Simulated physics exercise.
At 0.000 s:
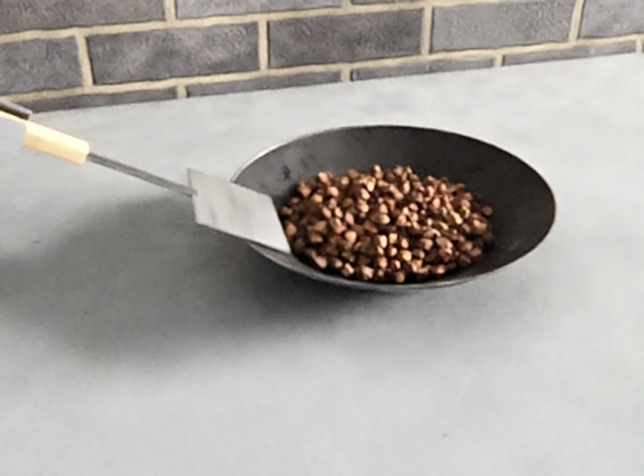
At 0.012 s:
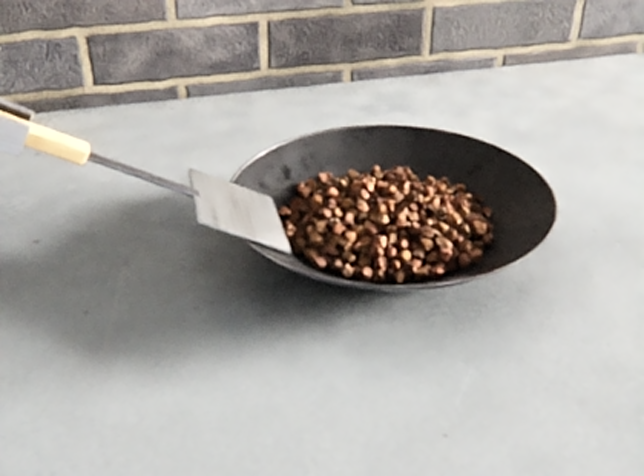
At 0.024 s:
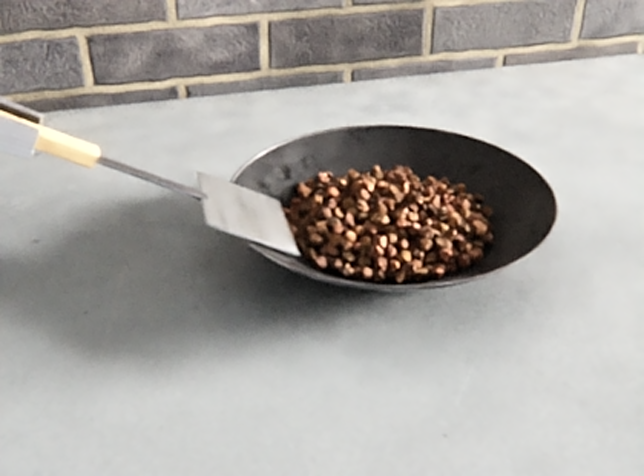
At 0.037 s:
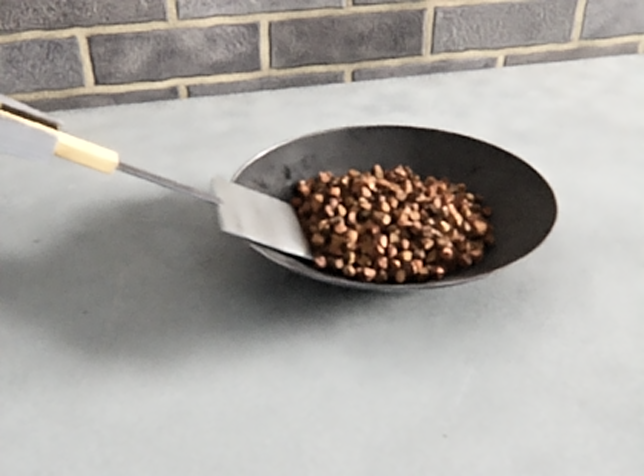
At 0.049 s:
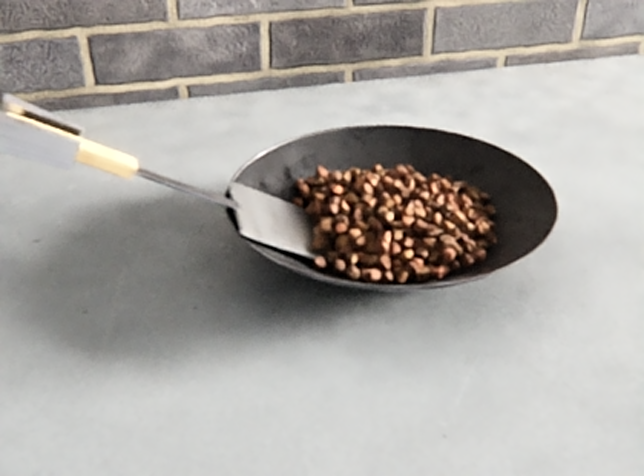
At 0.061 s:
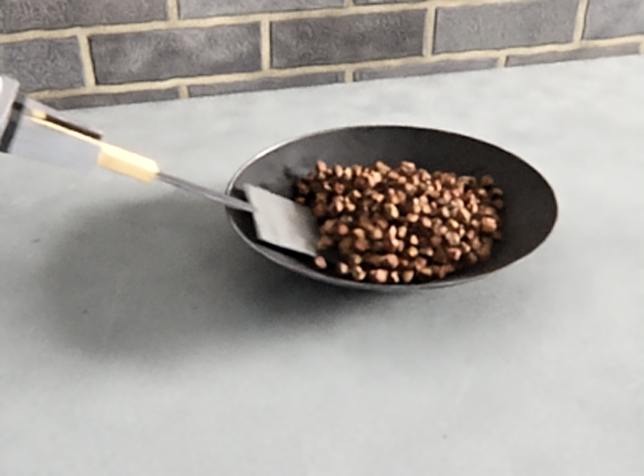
In a dark wok, a robot-held spatula slides rightward, nudging the brown pellets slightly right.
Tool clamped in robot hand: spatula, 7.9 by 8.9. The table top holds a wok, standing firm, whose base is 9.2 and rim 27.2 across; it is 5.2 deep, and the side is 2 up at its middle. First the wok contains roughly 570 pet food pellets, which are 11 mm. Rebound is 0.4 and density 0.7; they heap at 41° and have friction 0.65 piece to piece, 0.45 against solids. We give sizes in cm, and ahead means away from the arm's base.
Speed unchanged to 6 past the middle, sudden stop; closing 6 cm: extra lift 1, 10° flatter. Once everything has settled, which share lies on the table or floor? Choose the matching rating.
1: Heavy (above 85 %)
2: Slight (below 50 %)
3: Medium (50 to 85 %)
2.
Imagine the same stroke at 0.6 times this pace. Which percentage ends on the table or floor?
I'd put it at about 15 per cent.
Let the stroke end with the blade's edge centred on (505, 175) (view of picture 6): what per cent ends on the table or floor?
Estimate: Approx. 60 %.
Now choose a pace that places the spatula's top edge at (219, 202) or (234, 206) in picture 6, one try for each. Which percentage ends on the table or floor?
Respectively, around 20 and 30 per cent.
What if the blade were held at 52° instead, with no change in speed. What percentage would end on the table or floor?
Near 35 %.
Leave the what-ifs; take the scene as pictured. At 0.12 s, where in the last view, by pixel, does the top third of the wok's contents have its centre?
It is centred at roughly (473, 188).
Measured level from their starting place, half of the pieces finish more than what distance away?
Somewhere near 12 centimetres, I reckon.
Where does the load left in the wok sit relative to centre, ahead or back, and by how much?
Roughly 5.0 cm ahead.
After 0.09 s, sloping 30°, highest piece 6 above the table; 573 in the wok.
After 0.12 s, sloping 27°, highest piece 8 above the table; 572 in the wok, 1 on the blade or in flight.
After 0.34 s, sloping 20°, highest piece 7 above the table; 374 in the wok, 179 on the table or floor, 20 on the blade or in flight.
After 1.39 s, sloping 20°, highest piece 6 above the table; 372 in the wok, 201 on the table or floor.
In the end, 372 in the wok, 201 on the table or floor. That is 35 % on the table or floor.
